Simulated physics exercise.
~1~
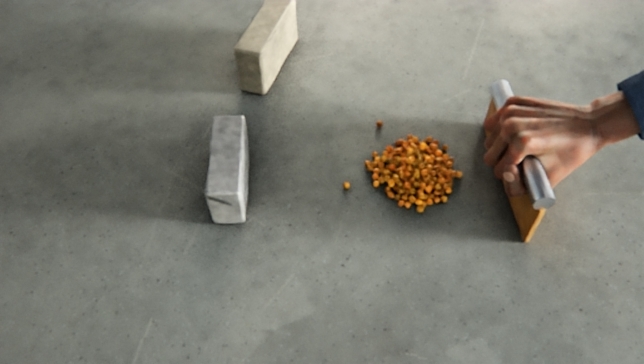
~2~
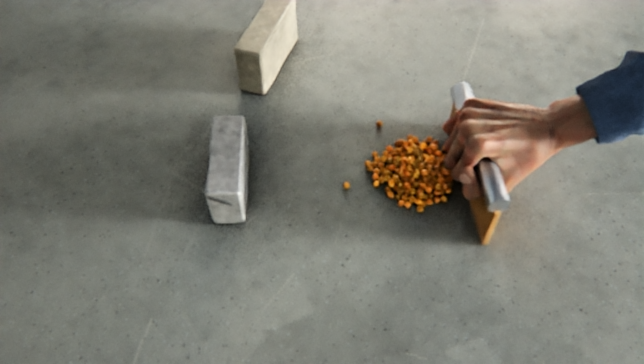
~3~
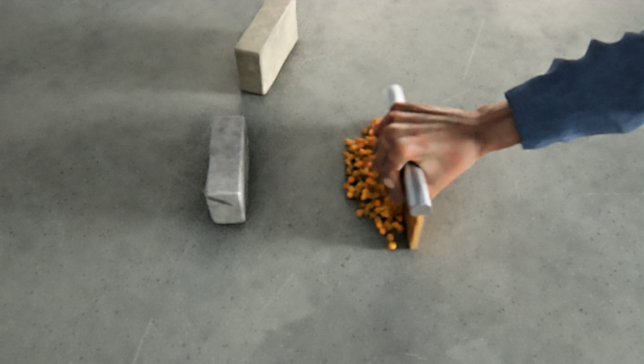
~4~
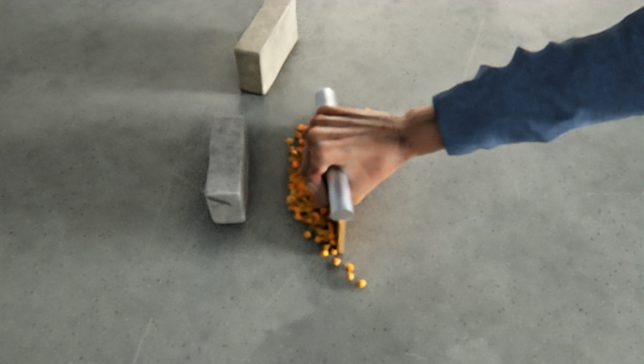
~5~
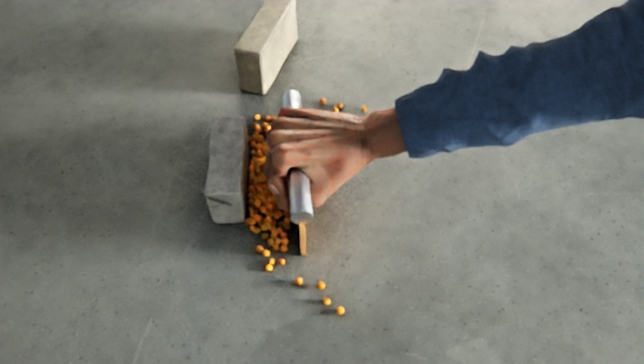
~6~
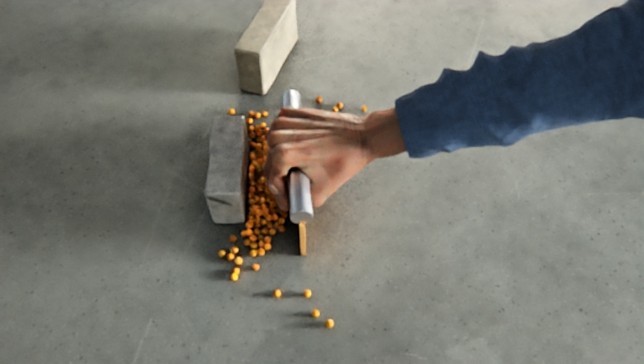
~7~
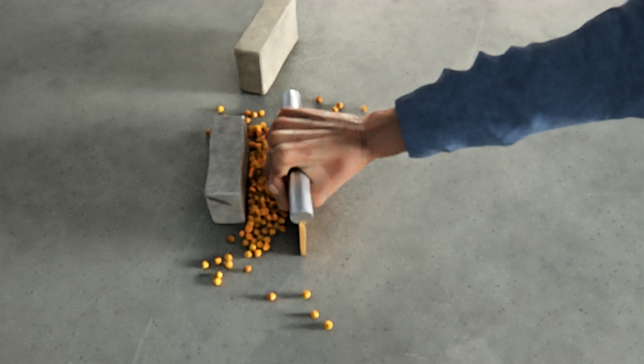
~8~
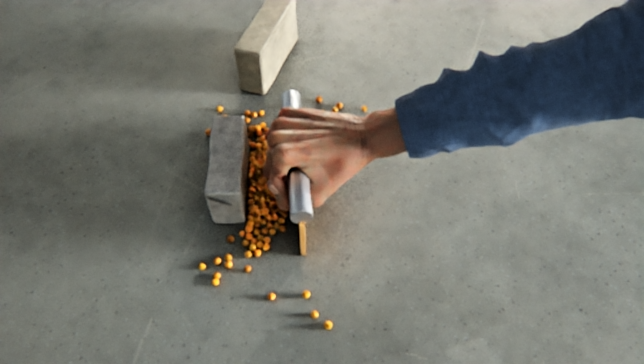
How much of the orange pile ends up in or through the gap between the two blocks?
Very little of it does. Most of the kernels stay packed between the scraper and the nearer grey block, with some strays spilling around its lower end.
